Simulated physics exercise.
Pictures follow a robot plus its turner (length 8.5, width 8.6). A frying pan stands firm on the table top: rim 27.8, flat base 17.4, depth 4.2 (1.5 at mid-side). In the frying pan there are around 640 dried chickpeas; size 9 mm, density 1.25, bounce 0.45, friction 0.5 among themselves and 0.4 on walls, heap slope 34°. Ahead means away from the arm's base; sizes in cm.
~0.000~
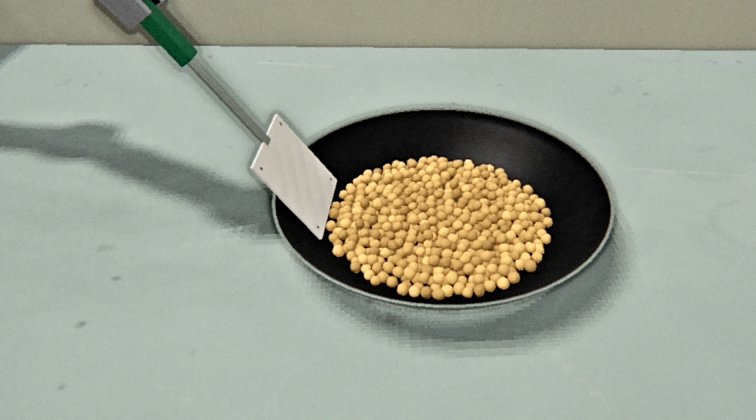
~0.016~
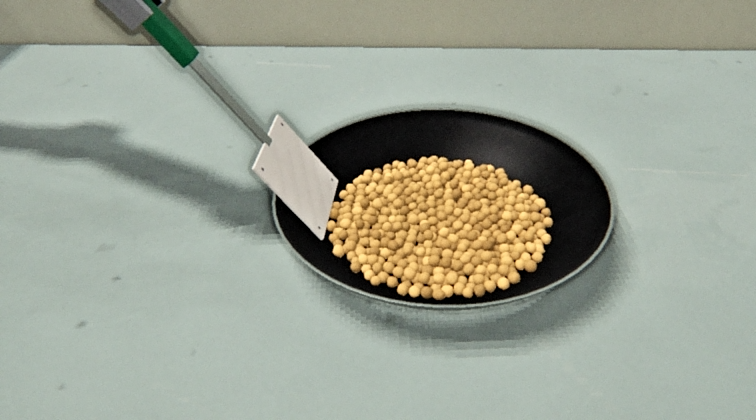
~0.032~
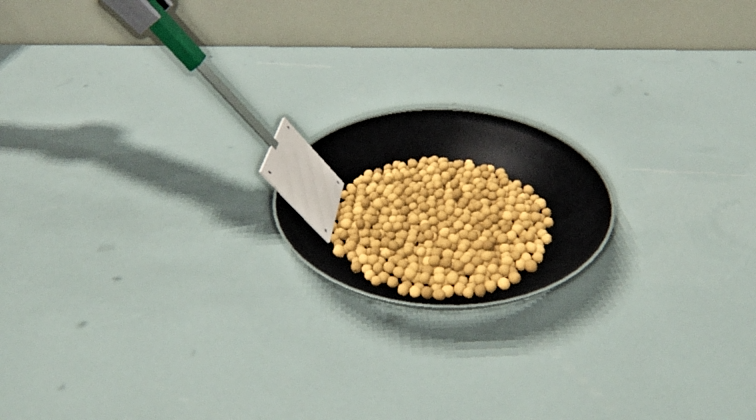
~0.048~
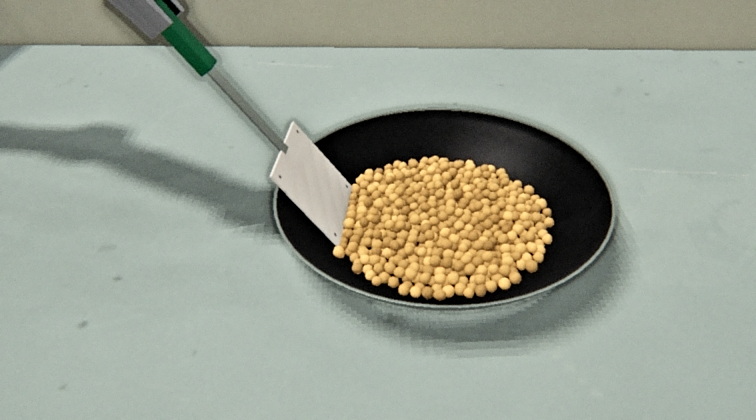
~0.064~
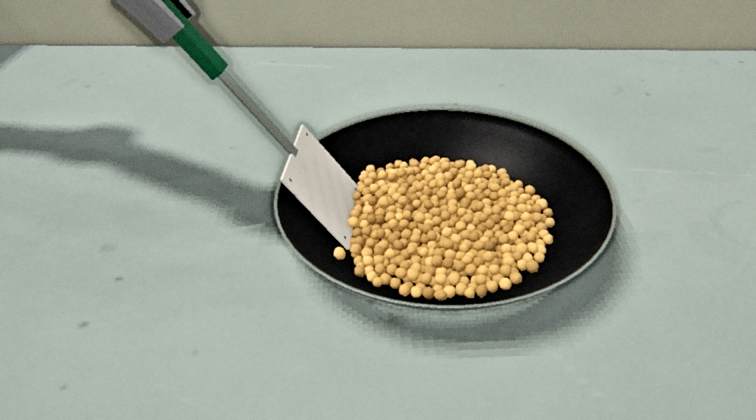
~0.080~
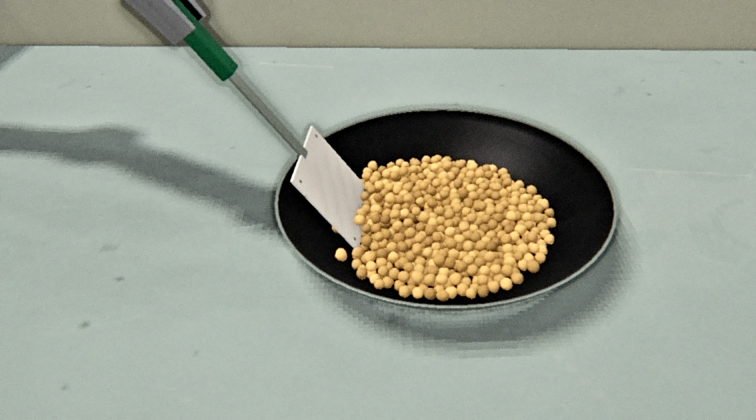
In the video, a flat metal turner with a green-banded handle rests at the left side of a black frying pan of dried chickpeas, then slides slowly rightward, pushing into the heap's edge while one chickpea separates near its lower corner.
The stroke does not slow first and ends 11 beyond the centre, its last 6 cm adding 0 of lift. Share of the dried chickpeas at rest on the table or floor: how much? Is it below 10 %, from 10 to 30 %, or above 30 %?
From 10 to 30 %.
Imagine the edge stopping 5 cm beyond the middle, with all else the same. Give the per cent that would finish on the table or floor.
It would come to roughly 0 percent.
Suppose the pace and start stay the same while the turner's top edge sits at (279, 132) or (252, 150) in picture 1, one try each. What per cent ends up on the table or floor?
About 25 and 20 per cent.
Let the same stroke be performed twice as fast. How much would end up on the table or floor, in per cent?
In that case some 40 per cent.
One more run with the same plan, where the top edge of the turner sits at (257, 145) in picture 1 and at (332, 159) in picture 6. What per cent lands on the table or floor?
Around 40 per cent finishes there.
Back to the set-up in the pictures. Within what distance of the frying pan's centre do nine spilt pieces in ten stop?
I reckon it's some 25 centimetres.
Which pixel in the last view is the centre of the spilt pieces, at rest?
About (663, 237).
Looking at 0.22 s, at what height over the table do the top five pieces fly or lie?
Some 3 cm.
After 0.22 s, sloping 55°, highest piece 3 above the table; 636 in the frying pan.
After 0.37 s, sloping 55°, highest piece 5 above the table; 636 in the frying pan.
After 0.64 s, sloping 55°, highest piece 5 above the table; 508 in the frying pan, 126 on the table or floor, 2 on the blade or in flight.
After 1.69 s, sloping 55°, highest piece 5 above the table; 507 in the frying pan, 129 on the table or floor.
At rest, 507 in the frying pan, 129 on the table or floor. That is 20 % on the table or floor.
